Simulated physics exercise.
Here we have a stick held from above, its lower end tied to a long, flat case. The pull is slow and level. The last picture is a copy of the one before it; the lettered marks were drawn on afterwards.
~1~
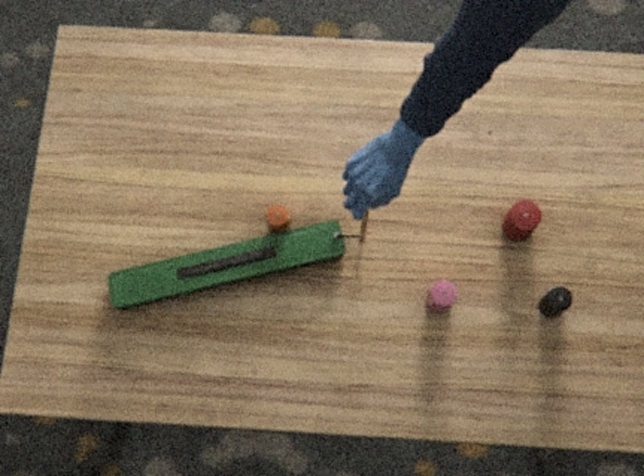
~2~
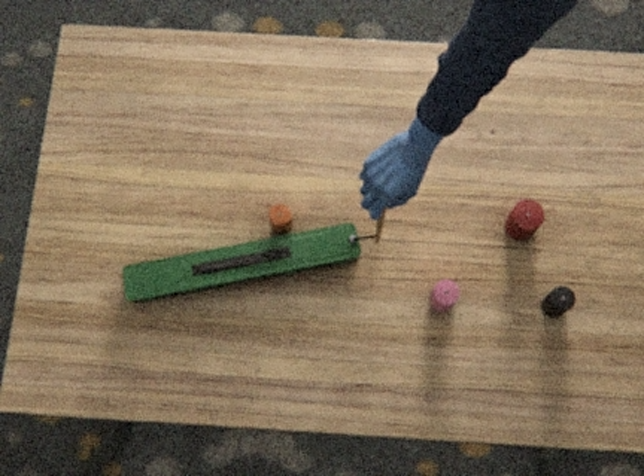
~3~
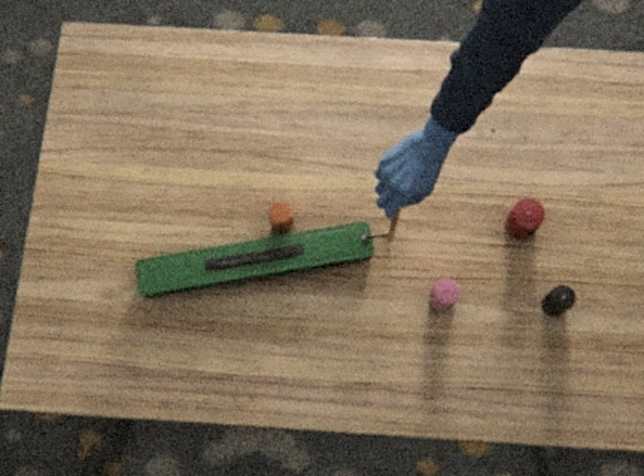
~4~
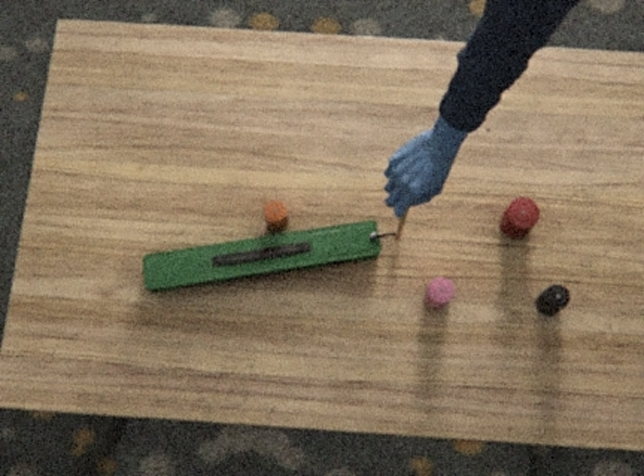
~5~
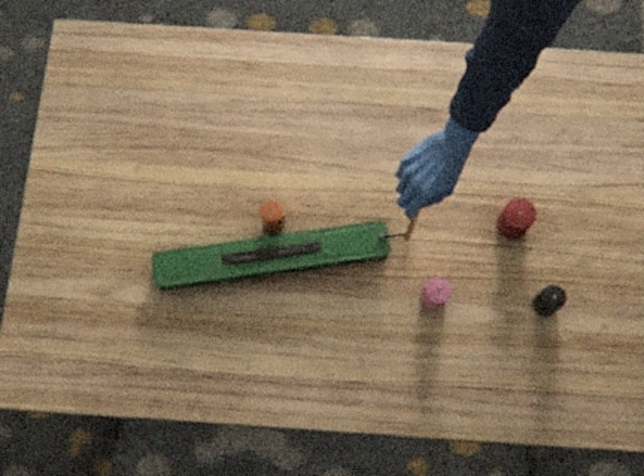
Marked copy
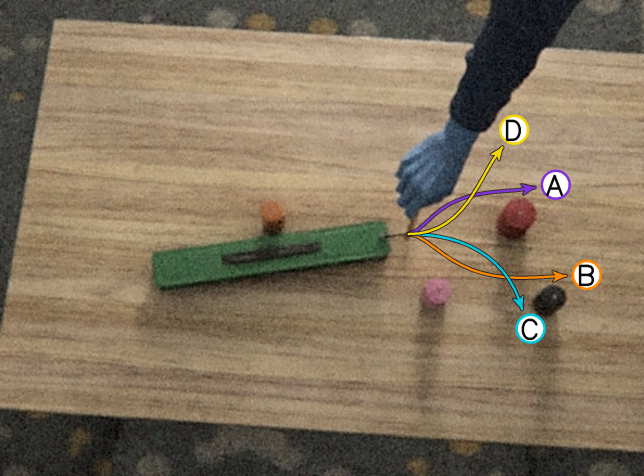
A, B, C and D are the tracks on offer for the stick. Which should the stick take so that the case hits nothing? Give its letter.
Take D.
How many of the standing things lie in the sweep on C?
It touches two.
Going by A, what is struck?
The red tin.
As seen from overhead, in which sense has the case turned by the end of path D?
It turns anticlockwise.
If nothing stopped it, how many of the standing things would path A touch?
In all, one.
On the marked copy, A from (408, 234) via (466, 197) to (535, 187); B from (408, 234) via (482, 273) to (566, 276); C from (408, 234) via (479, 251) to (522, 309); D from (408, 234) via (467, 203) to (502, 147).
With D. Early on, foot of the stick (456, 216), middle of the case (322, 244).
Further on, foot of the stick (483, 177), middle of the case (359, 228).
At the end, foot of the stick (507, 143), middle of the case (393, 206); nothing has been touched.
As for the rest, A meets the red tin; B meets the pink candle and black candle; C meets the pink candle and orange candle.
